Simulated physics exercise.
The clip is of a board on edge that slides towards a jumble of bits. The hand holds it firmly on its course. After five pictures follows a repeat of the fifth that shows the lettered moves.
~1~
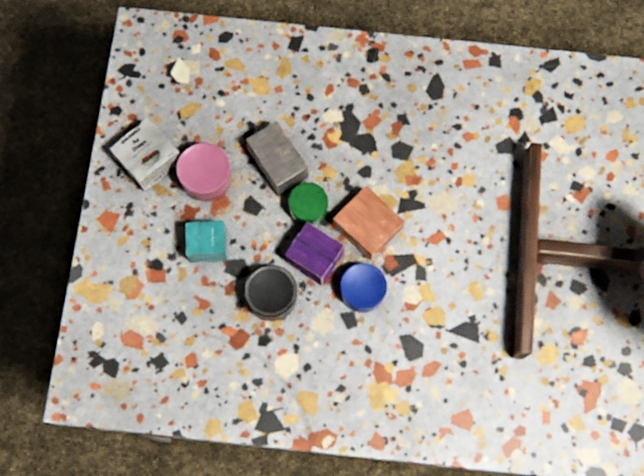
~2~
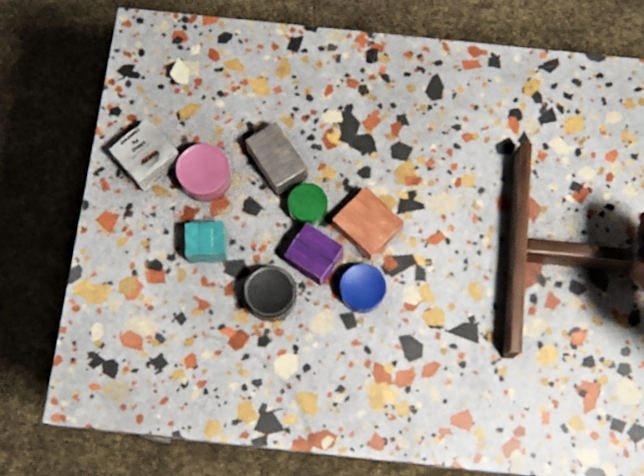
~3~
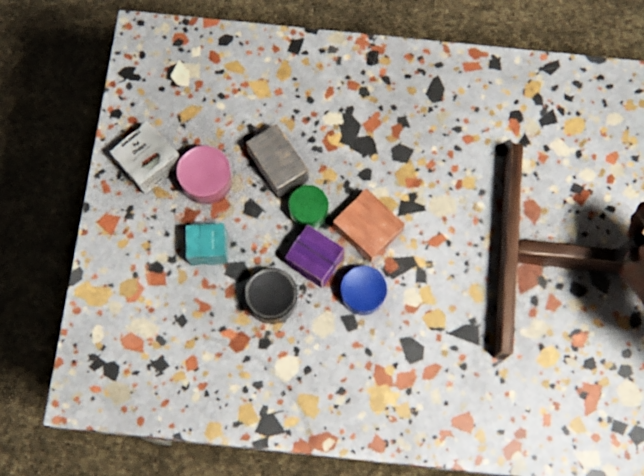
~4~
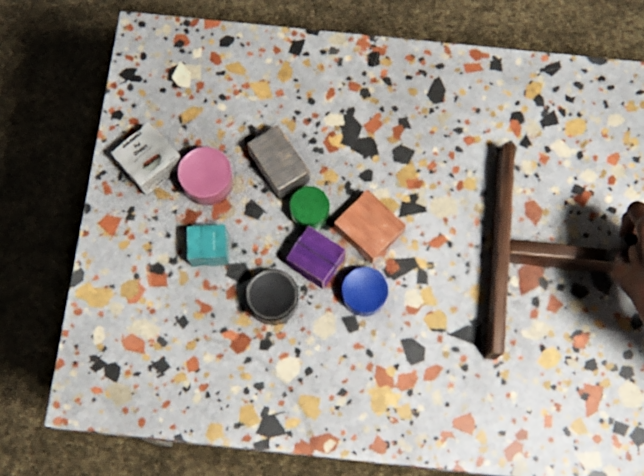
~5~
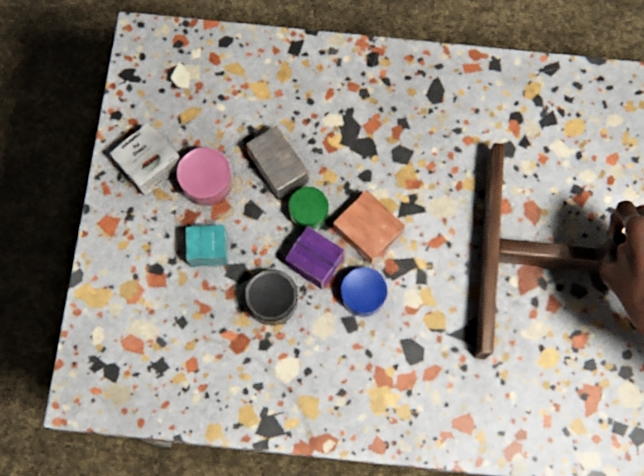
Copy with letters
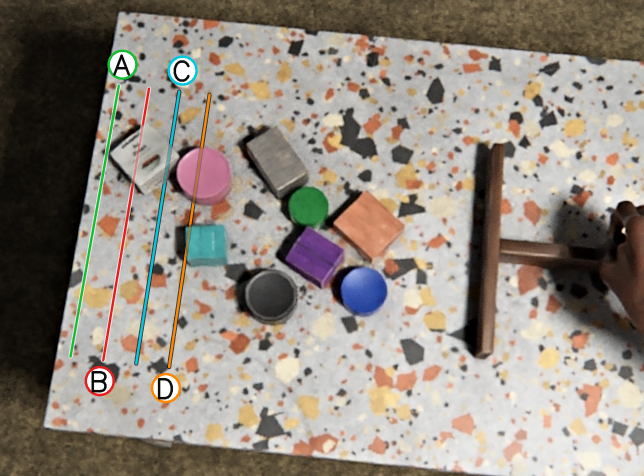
A hand slides a dark wooden board slowly left across a speckled surface toward scattered objects.
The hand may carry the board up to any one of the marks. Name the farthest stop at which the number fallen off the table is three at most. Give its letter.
No fourth one falls up to C.
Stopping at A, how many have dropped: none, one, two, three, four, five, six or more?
Six or more.
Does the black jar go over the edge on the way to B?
No.
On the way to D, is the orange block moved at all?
By then, yes.
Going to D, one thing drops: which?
The white box.
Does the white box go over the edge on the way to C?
By then, yes.
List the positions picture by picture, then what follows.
The first picture shows blue tub (363, 289); black jar (271, 293); purple box (315, 254).
The second picture shows board (522, 244); grey block (277, 159).
The third picture shows board (512, 245); pink jar (205, 175).
The fourth picture shows board (504, 245); turquoise packet (209, 246).
The fifth picture shows board (494, 244); blue tub (364, 293); black jar (272, 298); purple box (315, 258).
On the copy, A at (96, 215); B at (127, 219); C at (159, 222); D at (190, 225).
On C. First, board (372, 232); black jar (269, 301); blue tub (336, 291).
Then, board (251, 220); white box (141, 156); turquoise packet (148, 241).
Finally, board (157, 210); white box over the edge; turquoise packet over the edge; two fallen.
By contrast, A drops eight; B drops five; D is within the limit but short.
